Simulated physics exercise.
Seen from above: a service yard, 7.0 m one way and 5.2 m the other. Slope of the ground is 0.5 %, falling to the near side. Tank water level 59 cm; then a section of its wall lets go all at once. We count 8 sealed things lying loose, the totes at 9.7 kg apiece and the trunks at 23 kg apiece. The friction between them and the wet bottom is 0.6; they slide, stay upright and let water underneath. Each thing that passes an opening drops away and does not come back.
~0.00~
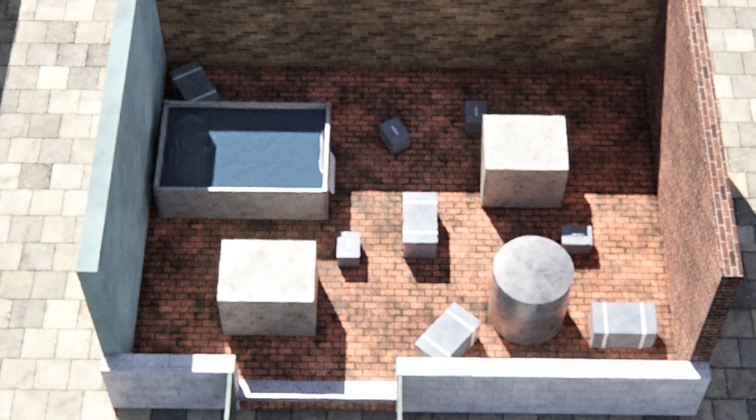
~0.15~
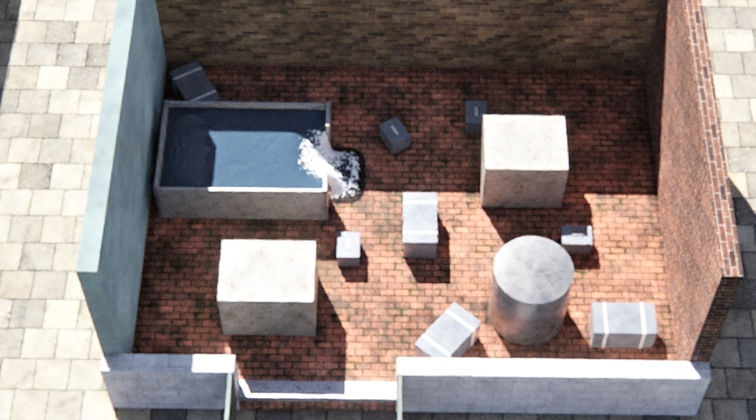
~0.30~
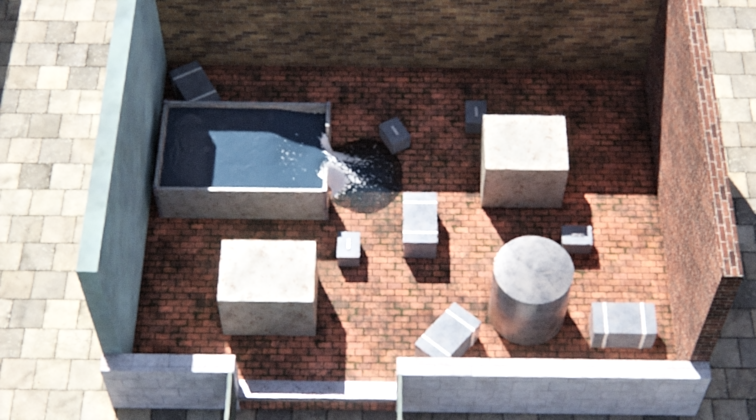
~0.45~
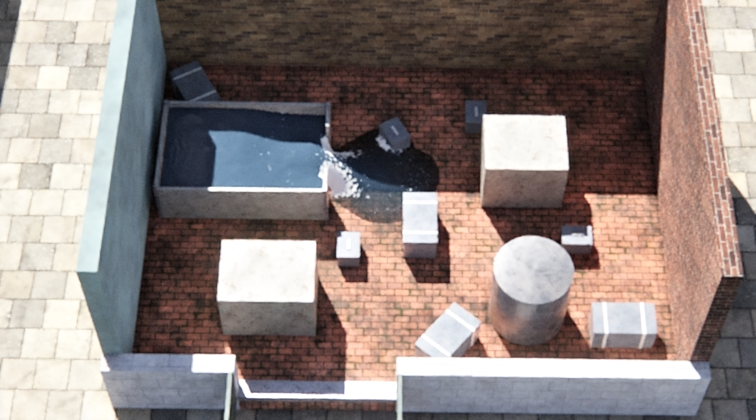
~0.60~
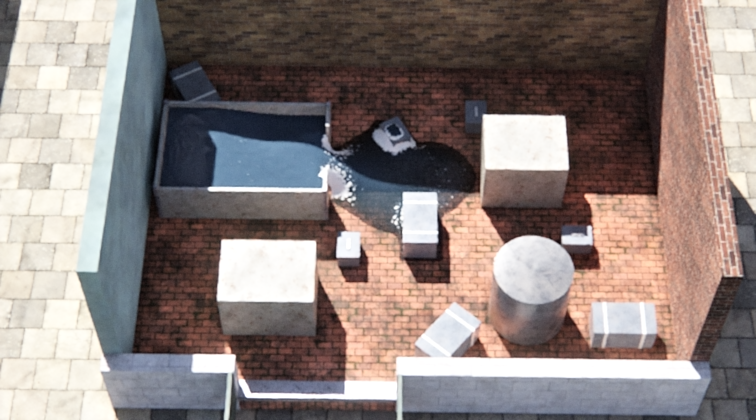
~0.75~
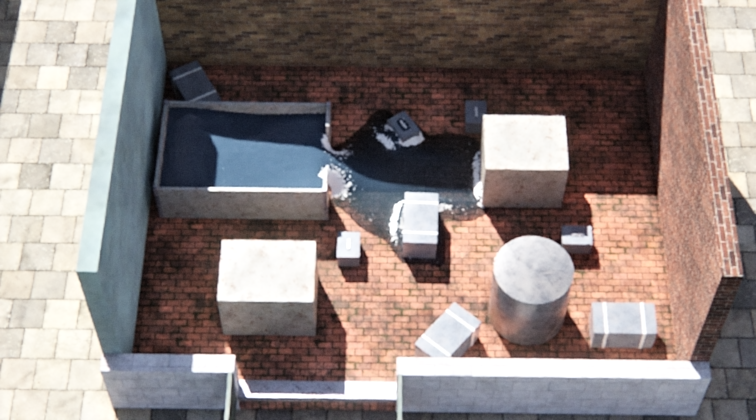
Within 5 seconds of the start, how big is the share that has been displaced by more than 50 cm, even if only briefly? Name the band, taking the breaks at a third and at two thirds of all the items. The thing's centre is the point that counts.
A middling share of them moves that far, a third or more but fewer than two thirds.
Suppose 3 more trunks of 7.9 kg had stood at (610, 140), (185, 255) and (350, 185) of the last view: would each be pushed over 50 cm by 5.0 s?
Order as given: Goes farther, stays inside it, goes farther.
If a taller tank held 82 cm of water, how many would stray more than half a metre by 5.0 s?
It would come to 4 of them.
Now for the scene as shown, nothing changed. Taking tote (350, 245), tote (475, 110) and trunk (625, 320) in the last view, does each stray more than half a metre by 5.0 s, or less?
In turn: Under, more, short of it.
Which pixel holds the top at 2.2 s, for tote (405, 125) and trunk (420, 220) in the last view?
They end up about (472, 65) and (479, 272) in the last view.
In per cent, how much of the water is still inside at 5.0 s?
Somewhere near 98 percent, give or take.
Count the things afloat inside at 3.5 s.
The count is 3.
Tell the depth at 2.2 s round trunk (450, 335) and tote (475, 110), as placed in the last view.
Close to 2 and 6 centimetres.
After 1.1 s 1 of 8 are over 50 cm from their spots; 0 afloat.
After 2.2 s 3 of 8 are over 50 cm from their spots; 0 afloat.
After 3.5 s 3 of 8 are over 50 cm from their spots; 3 afloat.
After 5.0 s 3 of 8 are over 50 cm from their spots, and 3 have been at some point; 1 afloat.
